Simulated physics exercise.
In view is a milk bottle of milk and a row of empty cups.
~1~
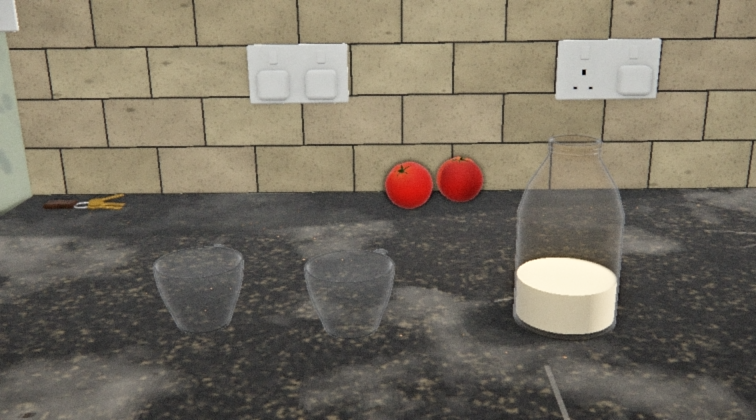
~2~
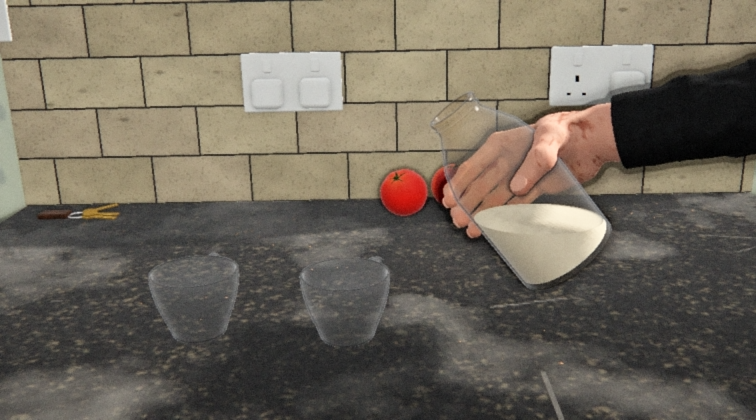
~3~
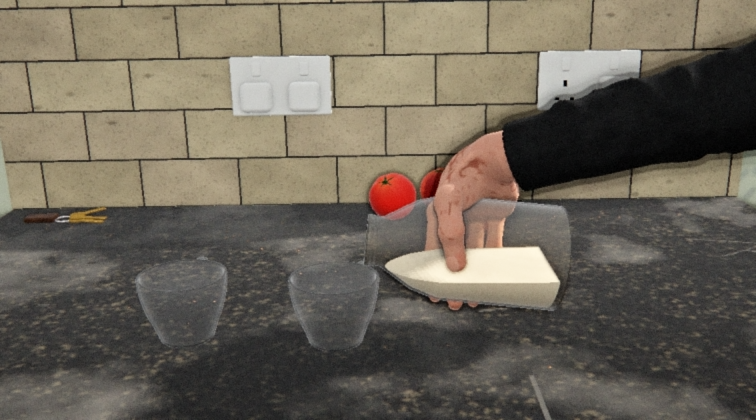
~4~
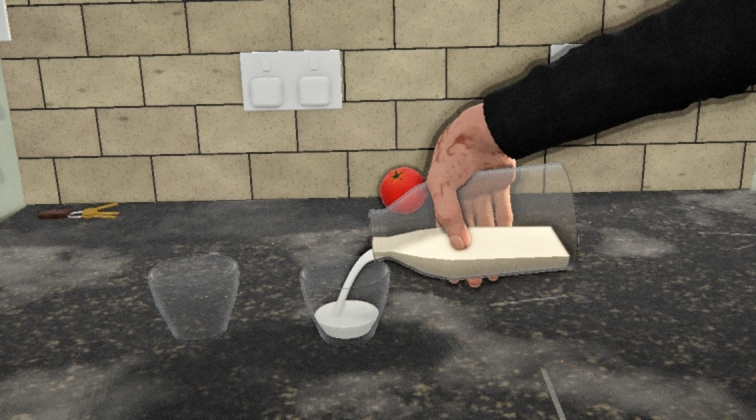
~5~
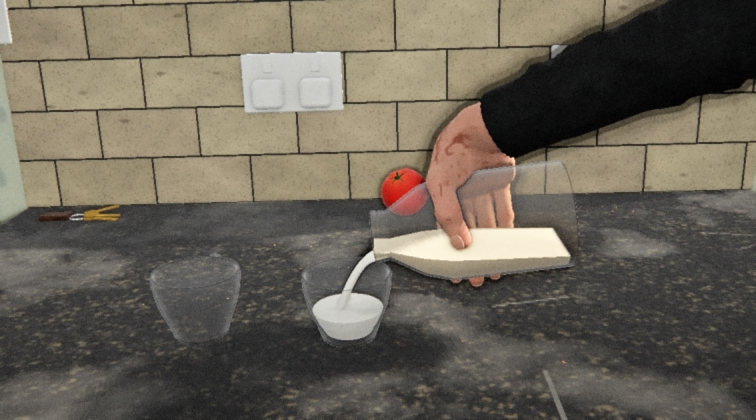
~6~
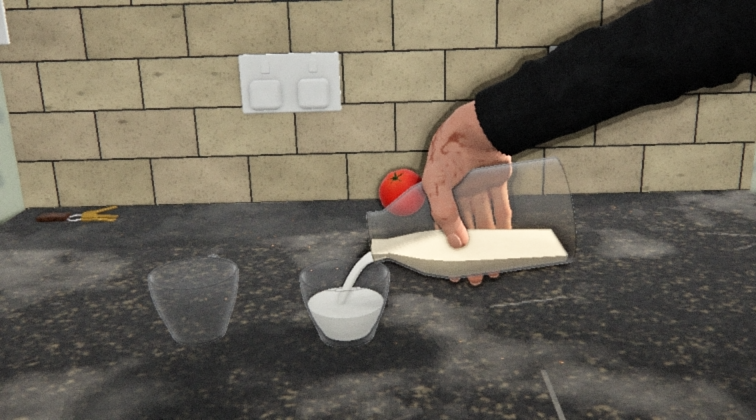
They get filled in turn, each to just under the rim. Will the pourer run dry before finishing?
Yes, the supply runs dry first.
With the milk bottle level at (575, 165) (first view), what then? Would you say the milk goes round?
My judgement: Covers it.
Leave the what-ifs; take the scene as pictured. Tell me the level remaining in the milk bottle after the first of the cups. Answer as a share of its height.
I'd say close to 5 per cent.
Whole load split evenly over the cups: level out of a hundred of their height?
I'd say around 70 percent.
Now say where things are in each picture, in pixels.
Nothing is moving yet; milk bottle (569, 229) about a quarter full; two cups, the last at (201, 289), in the first frame.
The milk bottle is picked up; milk bottle (508, 181) tipped 40° with all of its load; the first is empty, in the second frame.
The milk bottle leans over the first cup; milk bottle (458, 249) tipped 85° with all of its load; two cups, the last at (184, 302), in the third frame.
The milk is flowing; milk bottle (465, 226) tipped 95° with nearly all of its load; the first is about a quarter full, in the fourth frame.
The milk is flowing; milk bottle (465, 226) tipped 95° with about three quarters of its load; two cups, the last at (198, 299), in the fifth frame.
The milk is flowing; milk bottle (462, 224) tipped 95° with about two thirds of its load; the first is about half full, in the sixth frame.
Next, the first is about two thirds full.
After that, the first is done and the milk bottle has about a quarter of its load.
Finally, the milk bottle is empty with one filled and the next at about a third of a serving.
